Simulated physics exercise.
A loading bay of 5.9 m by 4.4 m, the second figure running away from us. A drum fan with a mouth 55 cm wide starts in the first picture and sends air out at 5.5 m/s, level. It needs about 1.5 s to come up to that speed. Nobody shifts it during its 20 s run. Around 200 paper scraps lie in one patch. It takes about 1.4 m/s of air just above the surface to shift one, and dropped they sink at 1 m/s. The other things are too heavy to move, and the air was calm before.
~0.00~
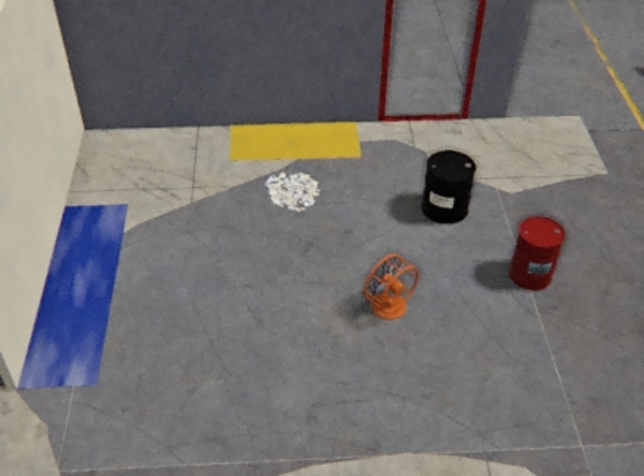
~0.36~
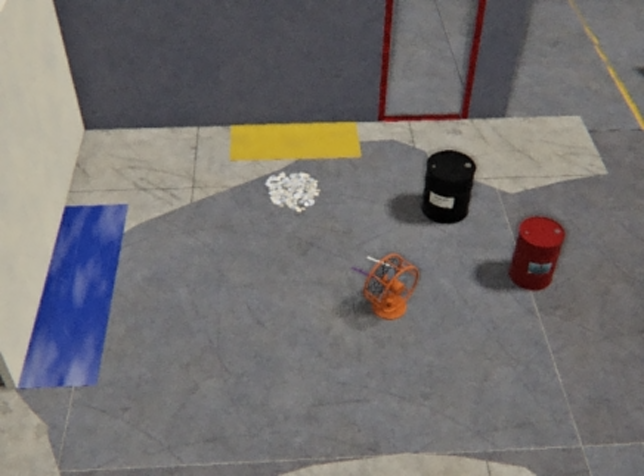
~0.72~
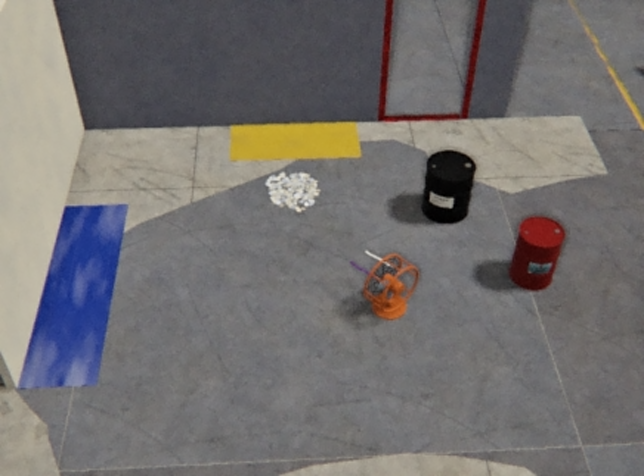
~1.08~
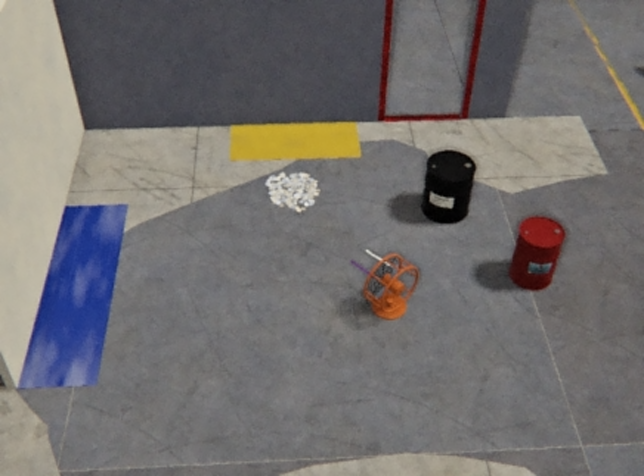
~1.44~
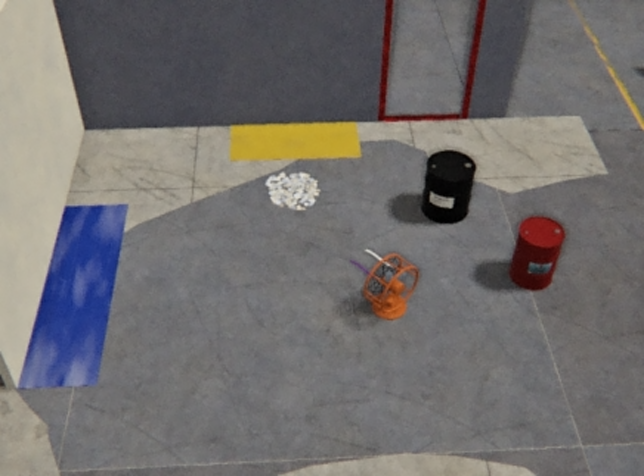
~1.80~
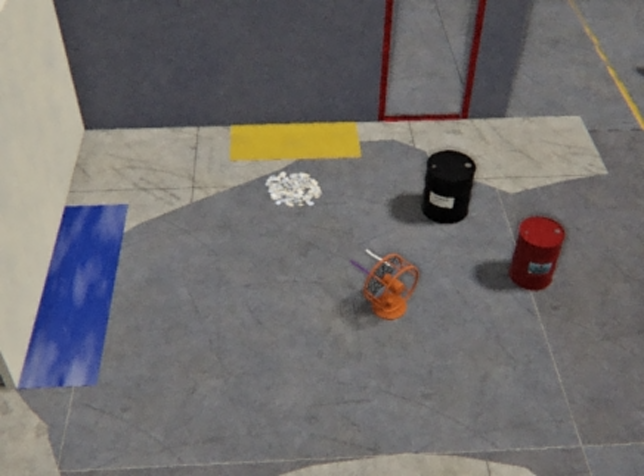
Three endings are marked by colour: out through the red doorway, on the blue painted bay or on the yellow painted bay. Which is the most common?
The yellow one.
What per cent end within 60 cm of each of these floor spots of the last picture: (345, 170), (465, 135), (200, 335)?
In turn about 15 %, 2 %, 0 %.
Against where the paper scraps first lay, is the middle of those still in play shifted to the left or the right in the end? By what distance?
Towards the right, some 0.6 m.
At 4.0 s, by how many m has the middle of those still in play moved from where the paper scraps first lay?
Roughly 1.2 m.
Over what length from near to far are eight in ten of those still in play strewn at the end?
Roughly 1.2 m.
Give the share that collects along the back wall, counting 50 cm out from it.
Near 70 %.
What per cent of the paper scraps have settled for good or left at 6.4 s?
Some 4 per cent.
After 4.0 s the count stands so, 0 % are on the blue painted bay, 68 % on the yellow painted bay and 0 % out through the red doorway; the middle of those still in play is near (271, 133).
After 6.4 s the count stands so, 2 % are on the blue painted bay, 72 % on the yellow painted bay and 0 % out through the red doorway; the middle of those still in play is near (292, 132).
After 11.0 s the count stands so, 2 % are on the blue painted bay, 60 % on the yellow painted bay and 0 % out through the red doorway; the middle of those still in play is near (306, 129).
After 20.0 s, at the end, 1 % are on the blue painted bay, 46 % on the yellow painted bay and 0 % out through the red doorway; the middle of those still in play is near (329, 128).
